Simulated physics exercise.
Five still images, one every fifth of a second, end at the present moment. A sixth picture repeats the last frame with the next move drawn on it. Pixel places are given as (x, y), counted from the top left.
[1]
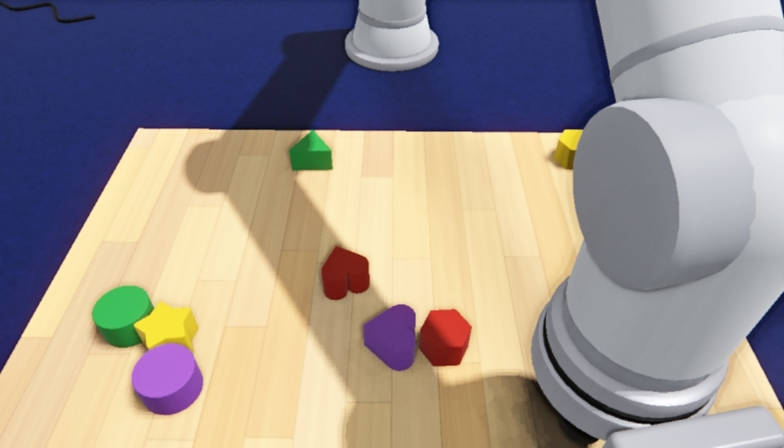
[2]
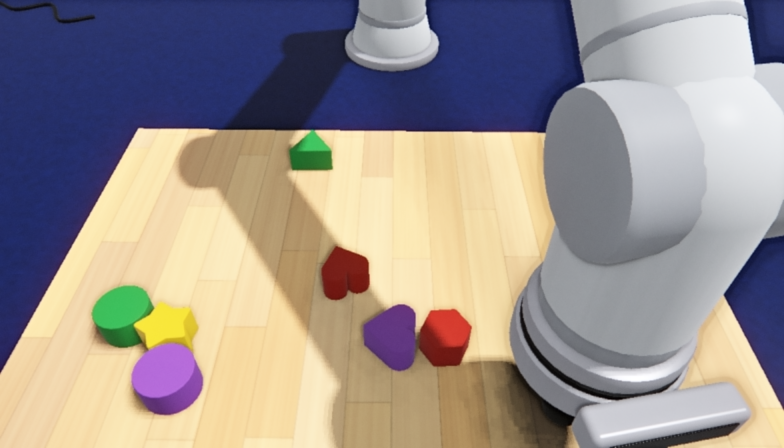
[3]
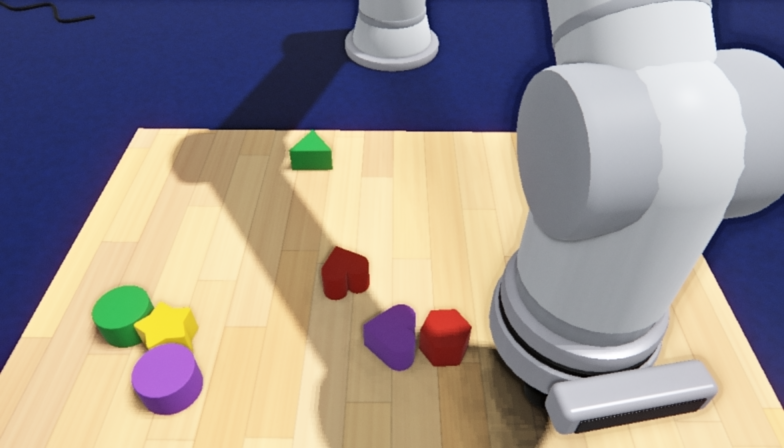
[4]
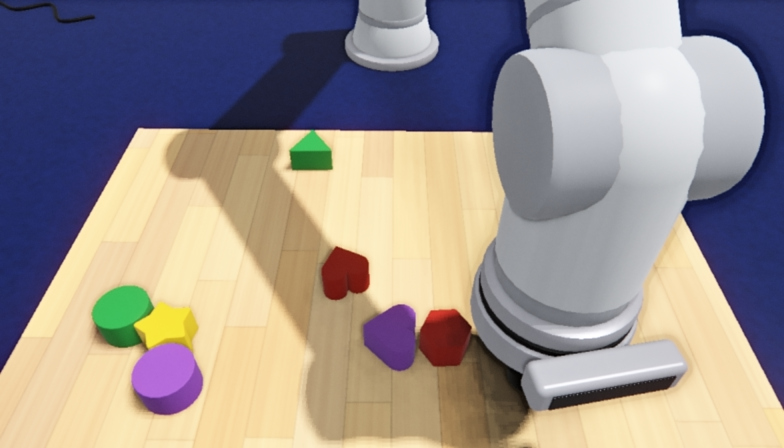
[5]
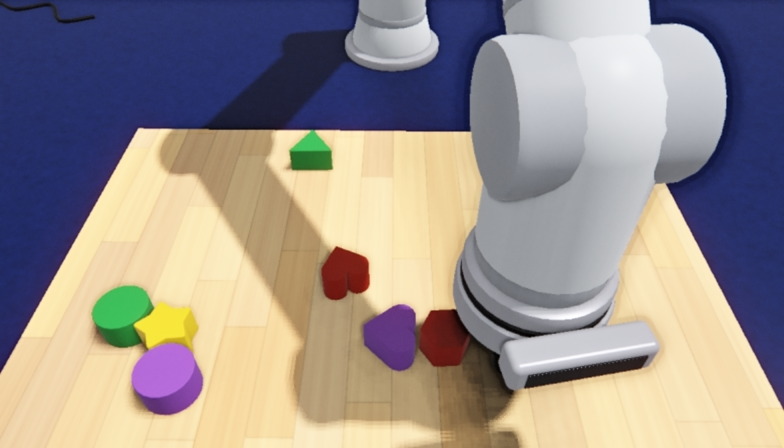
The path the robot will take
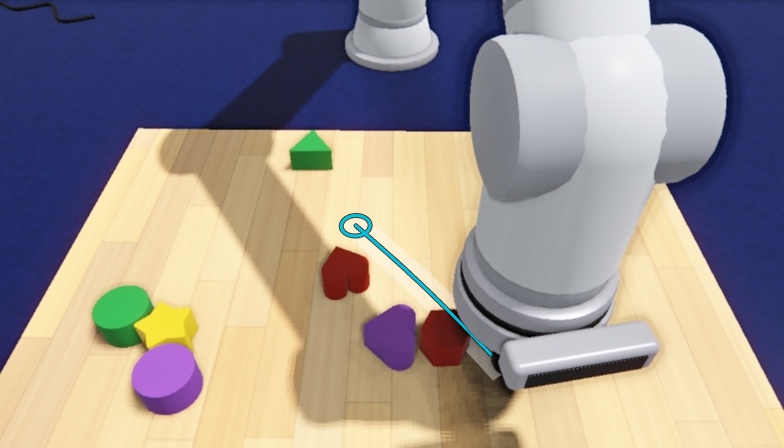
The video shows a white robotic arm moving steadily left and slightly away over a wooden table, its shadow darkening a red hexagonal block, while the scattered red, purple, green and yellow blocks stay still.
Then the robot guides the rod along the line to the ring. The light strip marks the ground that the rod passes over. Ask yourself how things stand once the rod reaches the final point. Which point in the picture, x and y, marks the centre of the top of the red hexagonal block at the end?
The middle of its upper face should be somewhere near (418, 307).
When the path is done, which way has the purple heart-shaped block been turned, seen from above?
Answer: Anticlockwise.
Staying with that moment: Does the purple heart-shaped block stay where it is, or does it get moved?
It shifts position.
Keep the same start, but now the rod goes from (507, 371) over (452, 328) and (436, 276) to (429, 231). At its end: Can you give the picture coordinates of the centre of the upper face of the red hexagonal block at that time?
I expect it at (411, 307).
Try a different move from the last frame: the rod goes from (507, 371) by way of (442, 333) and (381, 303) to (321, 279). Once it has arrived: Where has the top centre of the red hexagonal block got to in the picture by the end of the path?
The centre of its top will be at (318, 296).
Path on the board, from (507, 371) through (451, 313) and (401, 265) to (356, 226).
What follows on the original path. One third of the way, rod at (451, 302); purple heart-shaped block at (381, 329), turned 25° anticlockwise; red hexagonal block at (420, 309), turned 55° anticlockwise.
Two thirds of the way, rod at (401, 255); purple heart-shaped block at (380, 329), turned 30° anticlockwise; red hexagonal block at (418, 307), turned 60° anticlockwise.
At the end, rod at (355, 215); red heart-shaped block in place; purple heart-shaped block at (380, 329), turned 30° anticlockwise; red hexagonal block at (418, 307), turned 60° anticlockwise.
